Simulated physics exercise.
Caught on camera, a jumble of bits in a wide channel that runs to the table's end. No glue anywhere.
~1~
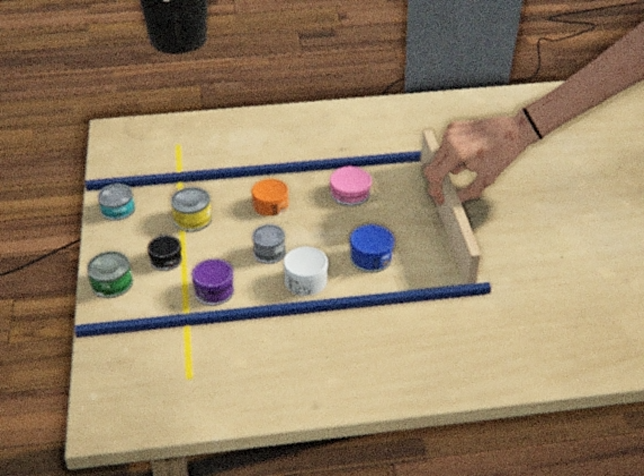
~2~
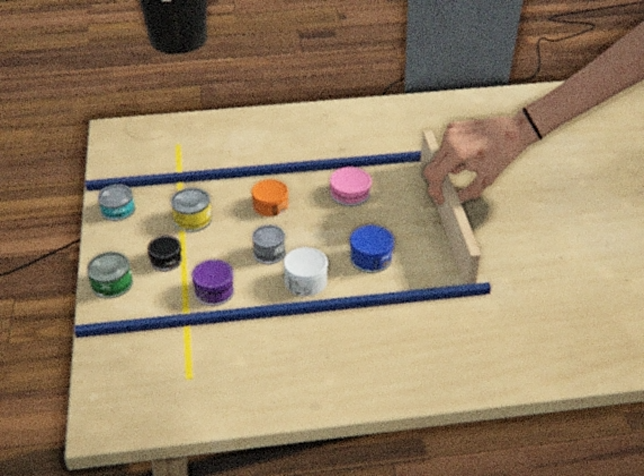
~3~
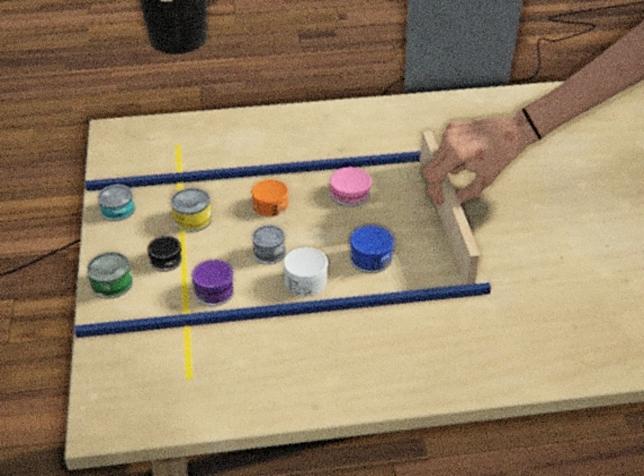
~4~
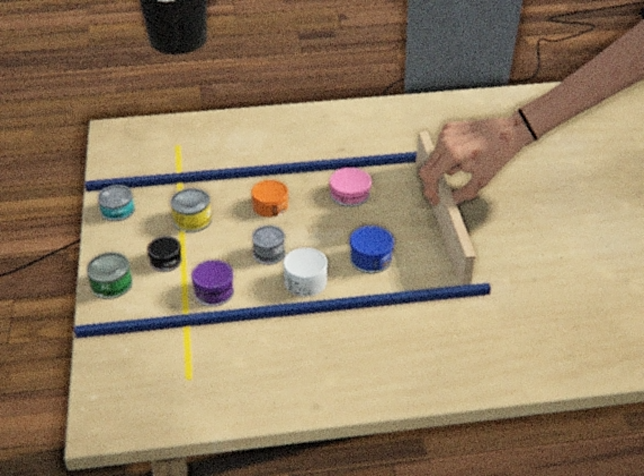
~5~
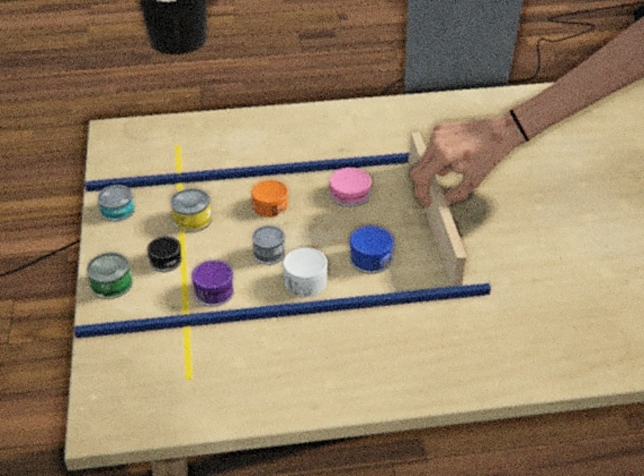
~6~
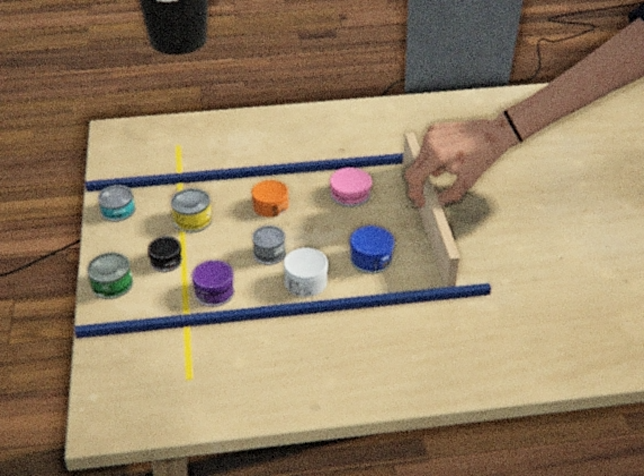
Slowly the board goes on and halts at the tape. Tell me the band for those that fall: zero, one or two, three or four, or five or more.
Outcome: The number that fall off is zero.
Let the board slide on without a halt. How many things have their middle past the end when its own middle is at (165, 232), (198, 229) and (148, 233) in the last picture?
It would be 0, 0 and 1.
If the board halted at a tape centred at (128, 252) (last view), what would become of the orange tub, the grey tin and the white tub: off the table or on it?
The orange tub does not fall, the grey tin holds on, the white tub remains up.
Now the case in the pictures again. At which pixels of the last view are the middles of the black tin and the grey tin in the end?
Near (135, 253) and (166, 241).
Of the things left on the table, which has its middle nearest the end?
The green tin.
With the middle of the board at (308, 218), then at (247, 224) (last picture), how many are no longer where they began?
By then 5, and 7.
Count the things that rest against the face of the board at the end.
That makes 4.
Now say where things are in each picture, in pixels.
Green tin (110, 275); turquoise tin (117, 203); black tin (165, 253); board (448, 204); tape (183, 246), in the first frame.
Turquoise tin (116, 203); board (448, 204), in the second frame.
Black tin (165, 254); grey tin (269, 245), in the third frame.
Green tin (110, 275); white tub (305, 273), in the fourth frame.
Turquoise tin (116, 203); blue tin (371, 250), in the fifth frame.
Green tin (110, 275); turquoise tin (117, 203); black tin (165, 254); board (429, 207); tape (183, 247), in the sixth frame.
Early on, none off yet; green tin at rest near (110, 275); turquoise tin at rest near (117, 203); black tin at rest near (165, 254).
Finally, the number that fall off is zero.
